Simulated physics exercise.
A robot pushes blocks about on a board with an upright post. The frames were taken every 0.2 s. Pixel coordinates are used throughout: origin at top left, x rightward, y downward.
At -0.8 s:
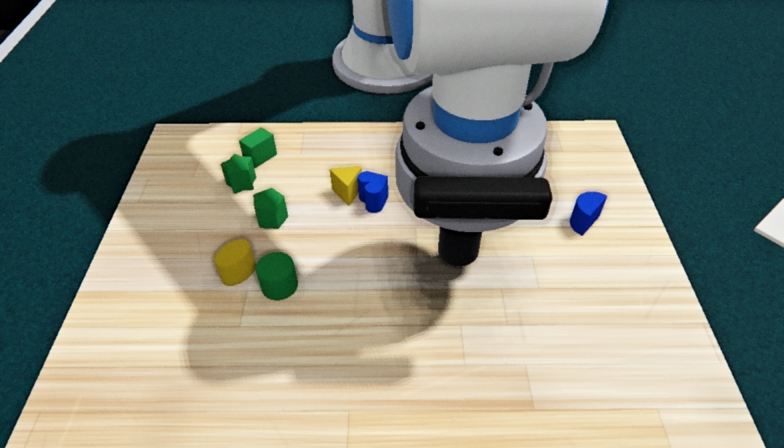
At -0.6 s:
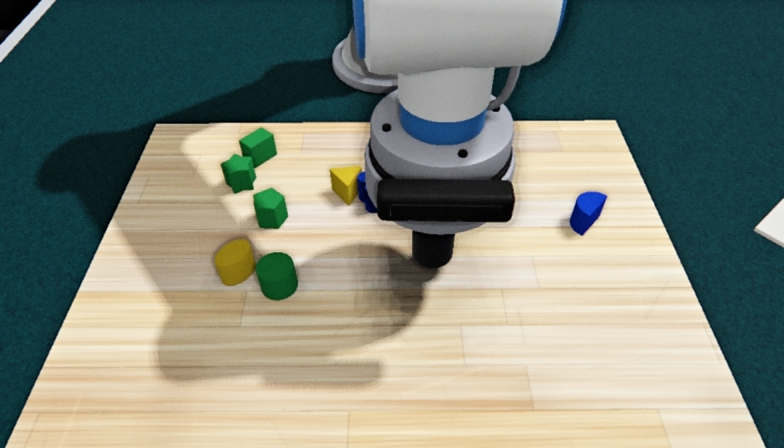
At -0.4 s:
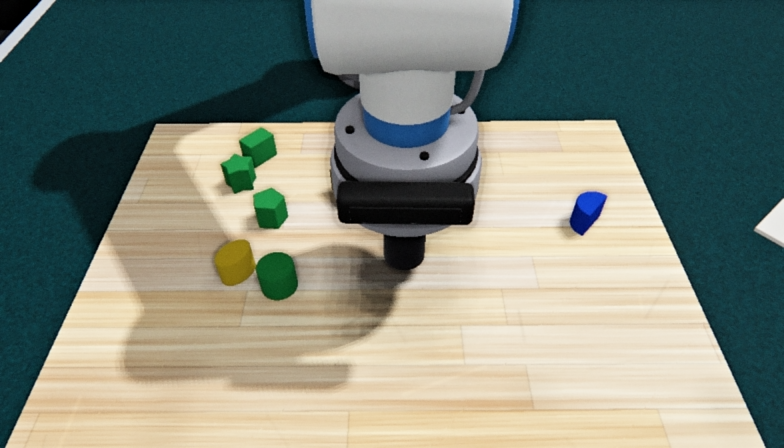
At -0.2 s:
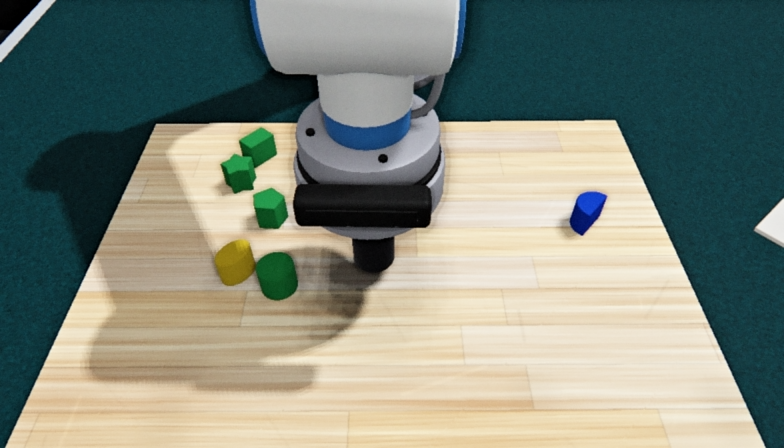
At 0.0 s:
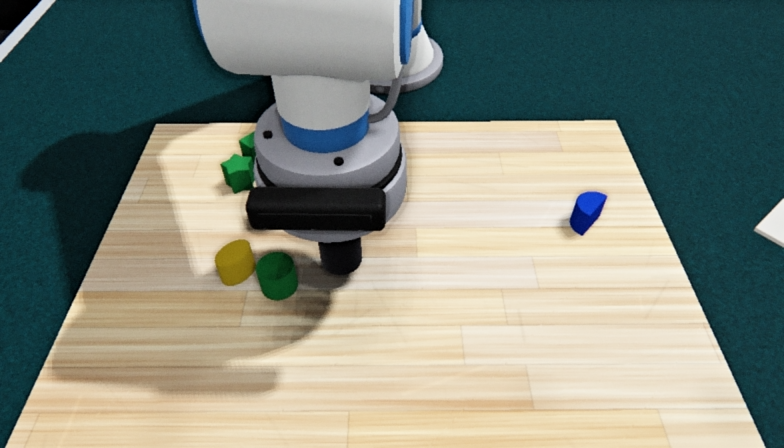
We see a robot arm with a dark post over a wooden board scattered with green, yellow and blue blocks; the arm moves steadily left, passing in front of several blocks, and the post nears the green round block.
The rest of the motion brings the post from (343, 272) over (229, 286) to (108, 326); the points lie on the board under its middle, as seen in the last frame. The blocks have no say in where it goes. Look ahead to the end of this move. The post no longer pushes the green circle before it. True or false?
That is true.
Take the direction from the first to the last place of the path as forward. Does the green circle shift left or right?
It goes left.
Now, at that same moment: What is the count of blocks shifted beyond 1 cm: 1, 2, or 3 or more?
I expect two blocks to be moved by more than 1 cm.
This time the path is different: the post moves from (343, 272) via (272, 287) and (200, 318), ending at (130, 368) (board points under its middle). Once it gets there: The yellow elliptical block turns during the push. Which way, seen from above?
Verdict: Clockwise.
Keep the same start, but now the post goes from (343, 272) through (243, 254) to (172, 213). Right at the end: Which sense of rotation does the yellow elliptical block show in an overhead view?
If we look at it from overhead, the yellow elliptical block pivots counter-clockwise.
What follows on the original path. One third of the way, post at (263, 267); yellow elliptical block at (228, 251); green circle at (225, 280).
Two thirds of the way, post at (184, 284); yellow elliptical block at (167, 250), turned 95° clockwise; green circle at (167, 311).
At the end, post at (100, 314); yellow elliptical block at (162, 250), turned 110° clockwise; green pentagon in place; green circle at (153, 320).
